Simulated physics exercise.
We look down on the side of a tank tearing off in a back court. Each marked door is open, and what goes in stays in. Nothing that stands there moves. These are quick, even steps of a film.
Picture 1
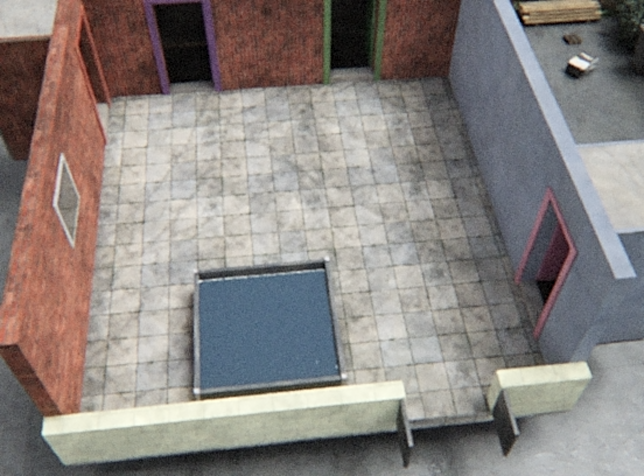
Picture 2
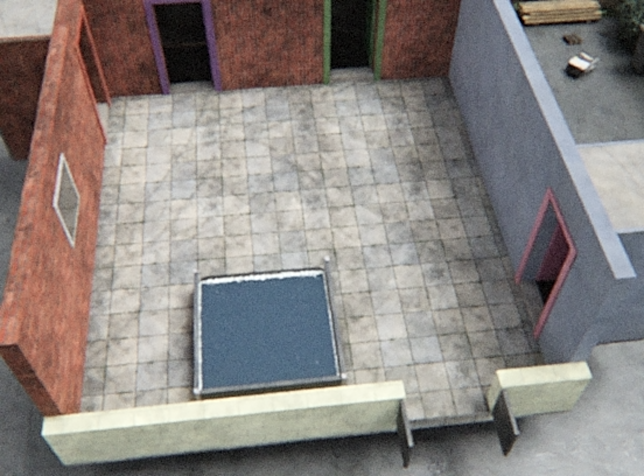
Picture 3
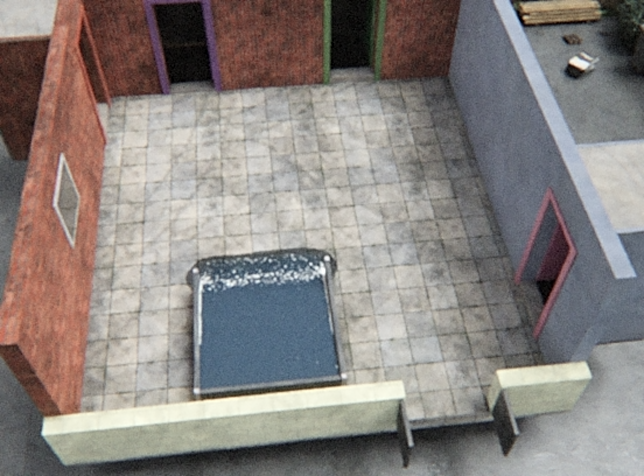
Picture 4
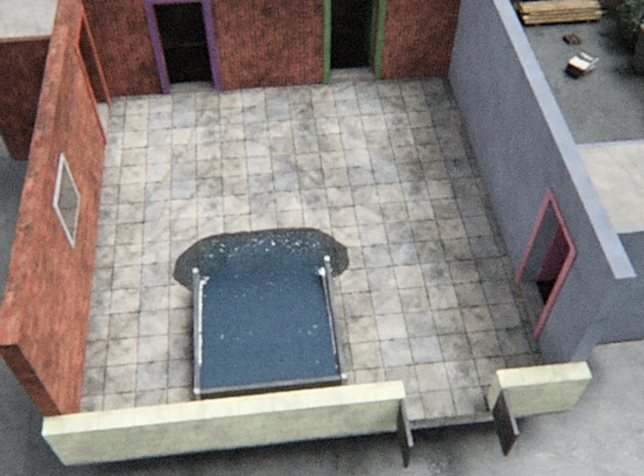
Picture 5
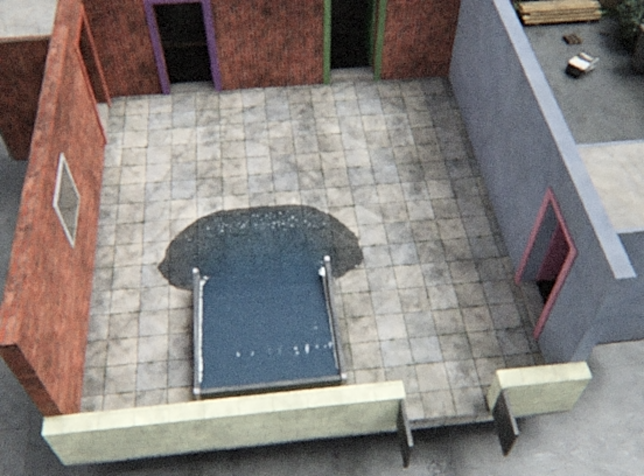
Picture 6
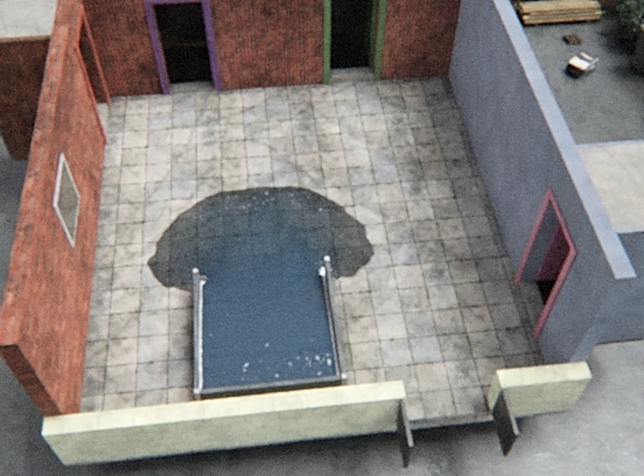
Dark water pours from the far side of a square, grey-rimmed tank as that side gives way, foaming white at the edge, then fanning out across the pale tiles in a widening rounded patch. The tank stands near a low cream wall at the front of a court seen from above by a still camera. Red brick walls with purple-framed and green-framed doorways stand left and behind, and a grey-blue wall with a pink-framed doorway stands right.
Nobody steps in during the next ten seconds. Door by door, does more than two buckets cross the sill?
In the end: The red door stays under that; the green door stays under that; the purple door takes more than that; the pink door stays under that.
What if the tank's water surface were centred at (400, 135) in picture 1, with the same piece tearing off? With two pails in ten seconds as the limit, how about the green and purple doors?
The green one lets more in; the purple one stays under.
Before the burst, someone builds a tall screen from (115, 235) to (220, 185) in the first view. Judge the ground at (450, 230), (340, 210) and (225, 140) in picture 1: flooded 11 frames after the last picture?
In that order: Not flooded, covered, under water.
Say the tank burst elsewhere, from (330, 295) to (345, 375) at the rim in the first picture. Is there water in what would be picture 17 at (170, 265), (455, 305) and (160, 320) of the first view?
In turn: Free of water, wet, no water.
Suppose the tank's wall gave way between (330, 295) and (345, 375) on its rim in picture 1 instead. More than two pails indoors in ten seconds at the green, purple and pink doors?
In short: The green one lets less in; the purple one is under; the pink one passes that mark.
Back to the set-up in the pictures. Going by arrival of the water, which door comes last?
I say the pink door.
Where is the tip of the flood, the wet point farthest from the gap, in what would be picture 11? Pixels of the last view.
I would point to (280, 117).
A moment on, water covers 30 % of the floor; the red door not reached, the green door not reached, the purple door not reached, the pink door not reached.
Next, water covers 45 % of the floor; the red door not reached, the green door not reached, the purple door wet at the sill, nothing in, the pink door not reached.
Then, water covers 60 % of the floor; the red door wet at the sill, nothing in, the green door wet at the sill, nothing in, the purple door over two buckets in, the pink door not reached.
Later, water covers 60 % of the floor; the red door wet at the sill, nothing in, the green door wet at the sill, nothing in, the purple door far over two buckets in, the pink door not reached.
In the end, water covers 90 % of the floor; the red door wet at the sill, nothing in, the green door wet at the sill, nothing in, the purple door far over two buckets in, the pink door wet at the sill, nothing in.
